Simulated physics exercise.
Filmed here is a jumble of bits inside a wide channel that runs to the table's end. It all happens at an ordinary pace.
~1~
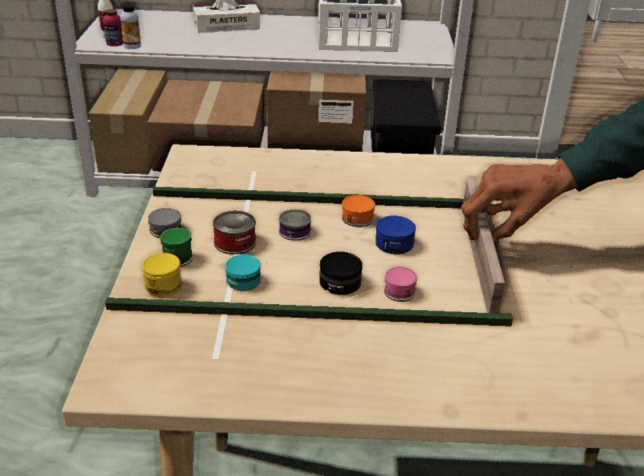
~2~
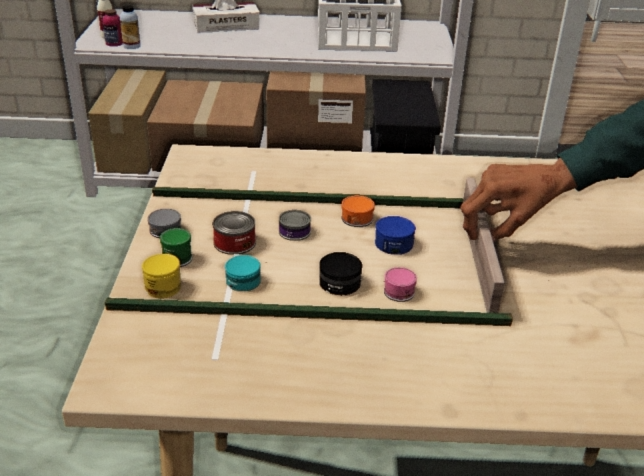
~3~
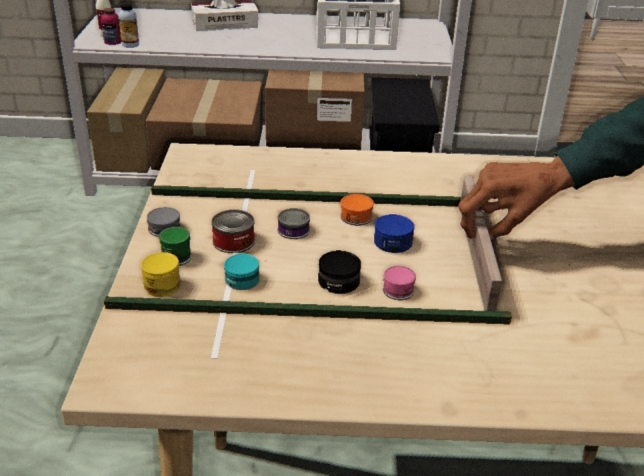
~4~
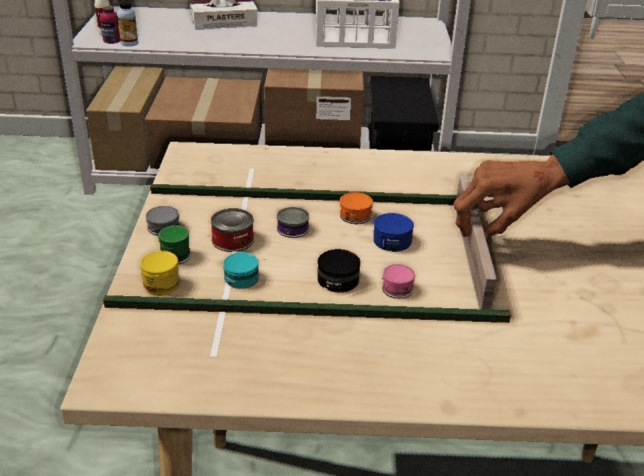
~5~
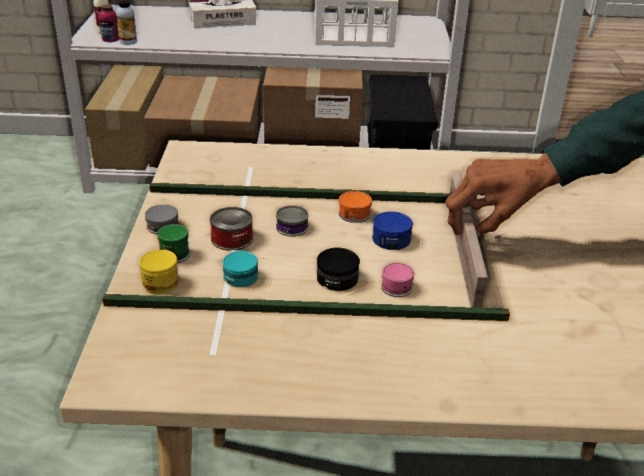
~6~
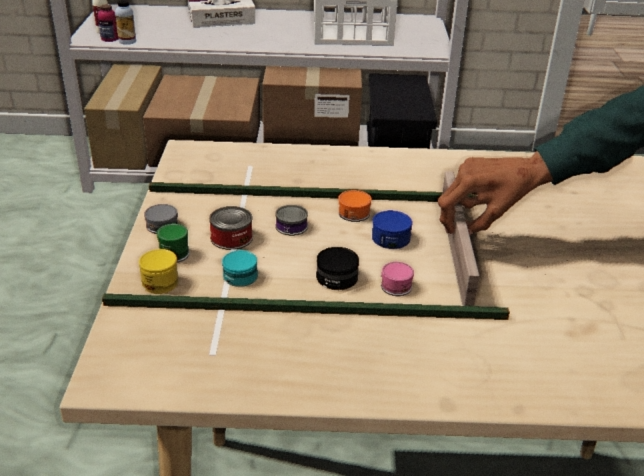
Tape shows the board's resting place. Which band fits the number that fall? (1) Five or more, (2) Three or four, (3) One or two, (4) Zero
Zero (4).
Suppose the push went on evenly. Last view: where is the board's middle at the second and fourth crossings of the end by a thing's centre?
The middle is near (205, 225) first and near (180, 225) after.
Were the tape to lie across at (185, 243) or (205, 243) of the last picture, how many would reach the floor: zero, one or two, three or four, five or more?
Lab note - per position, in order: 1 or 2; one or two.
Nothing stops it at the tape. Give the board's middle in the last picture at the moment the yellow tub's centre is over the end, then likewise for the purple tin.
The yellow tub puts it at (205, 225), the purple tin at (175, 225).
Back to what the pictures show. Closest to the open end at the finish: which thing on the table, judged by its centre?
Foremost: The grey tin.
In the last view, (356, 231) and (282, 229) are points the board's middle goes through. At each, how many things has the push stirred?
The number moved is 4 and then 7.
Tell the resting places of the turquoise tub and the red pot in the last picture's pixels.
I'd put one close to (180, 273) and the other close to (177, 226).
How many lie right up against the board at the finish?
4.
Early on, none off yet; grey tin at rest near (162, 219); yellow tub at rest near (159, 271); green tin at rest near (173, 243).
Finally, the number that fall off is zero.
